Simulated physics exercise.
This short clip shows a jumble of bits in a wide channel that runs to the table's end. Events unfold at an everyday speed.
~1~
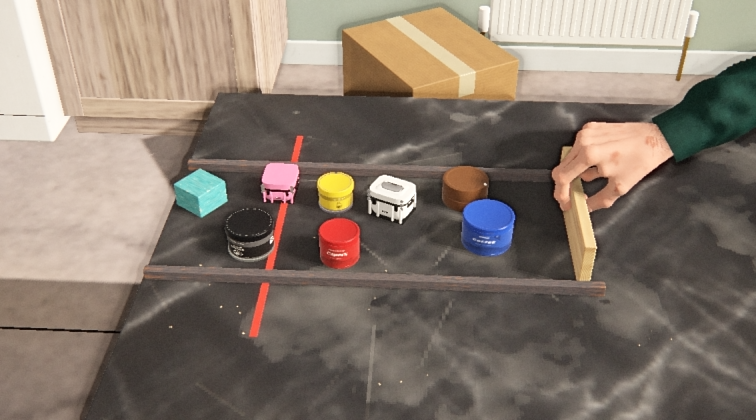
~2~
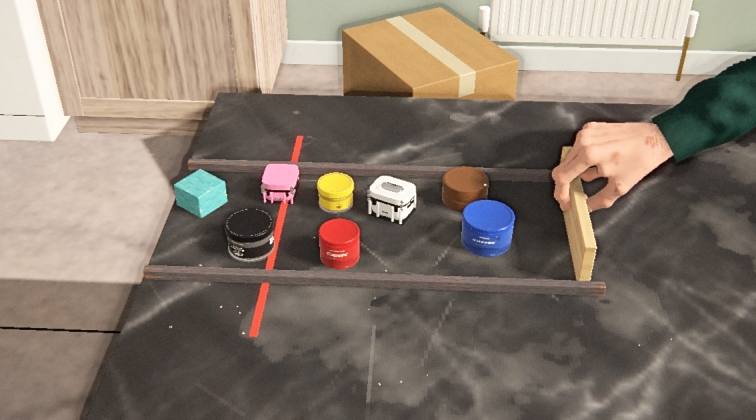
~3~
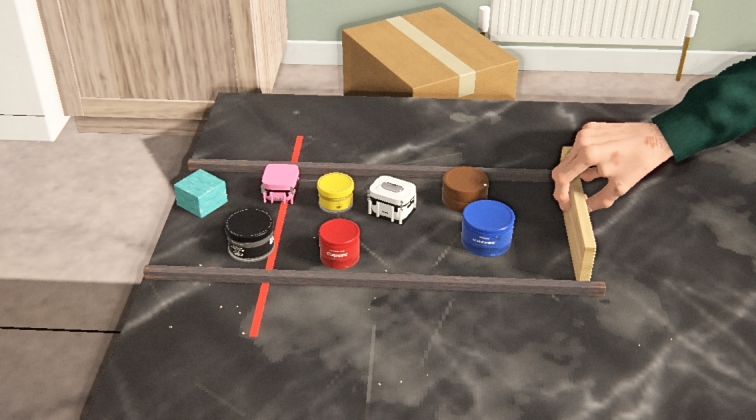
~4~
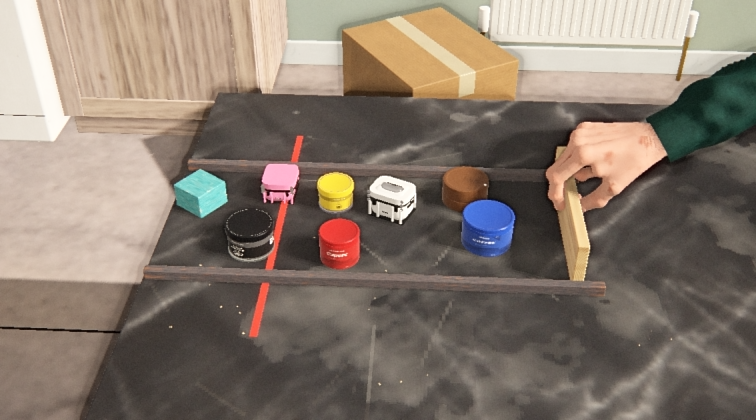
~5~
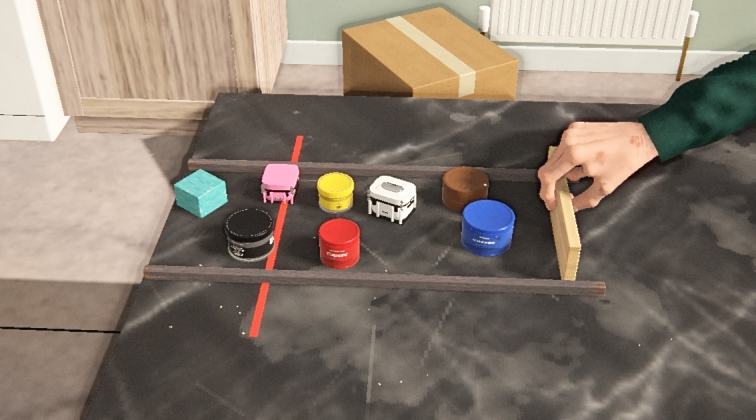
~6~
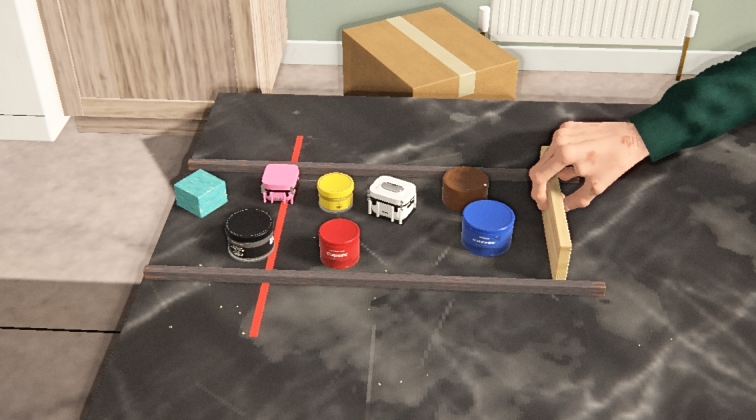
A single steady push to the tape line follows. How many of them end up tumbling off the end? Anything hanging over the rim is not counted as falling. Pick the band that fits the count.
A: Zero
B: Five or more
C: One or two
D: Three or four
(A) Zero.
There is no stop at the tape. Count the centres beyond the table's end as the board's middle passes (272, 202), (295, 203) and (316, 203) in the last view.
Over the end: 0, 0, 0.
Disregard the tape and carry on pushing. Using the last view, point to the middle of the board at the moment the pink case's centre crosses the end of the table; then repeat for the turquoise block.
About (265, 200), and (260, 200) for the other.
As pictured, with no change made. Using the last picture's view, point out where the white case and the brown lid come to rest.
Same order as the question: First (238, 197), second (265, 181).
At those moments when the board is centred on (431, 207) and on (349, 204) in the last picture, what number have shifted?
It comes to 3 for the first spot, 6 for the other.
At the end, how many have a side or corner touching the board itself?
It touches 3.
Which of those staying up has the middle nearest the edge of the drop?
That's the pink case, it ends up nearest.
Early on, none off yet; turquoise block at rest near (201, 193); black pot at rest near (250, 235); pink case at rest near (281, 184).
Finally, the number that fall off is zero.
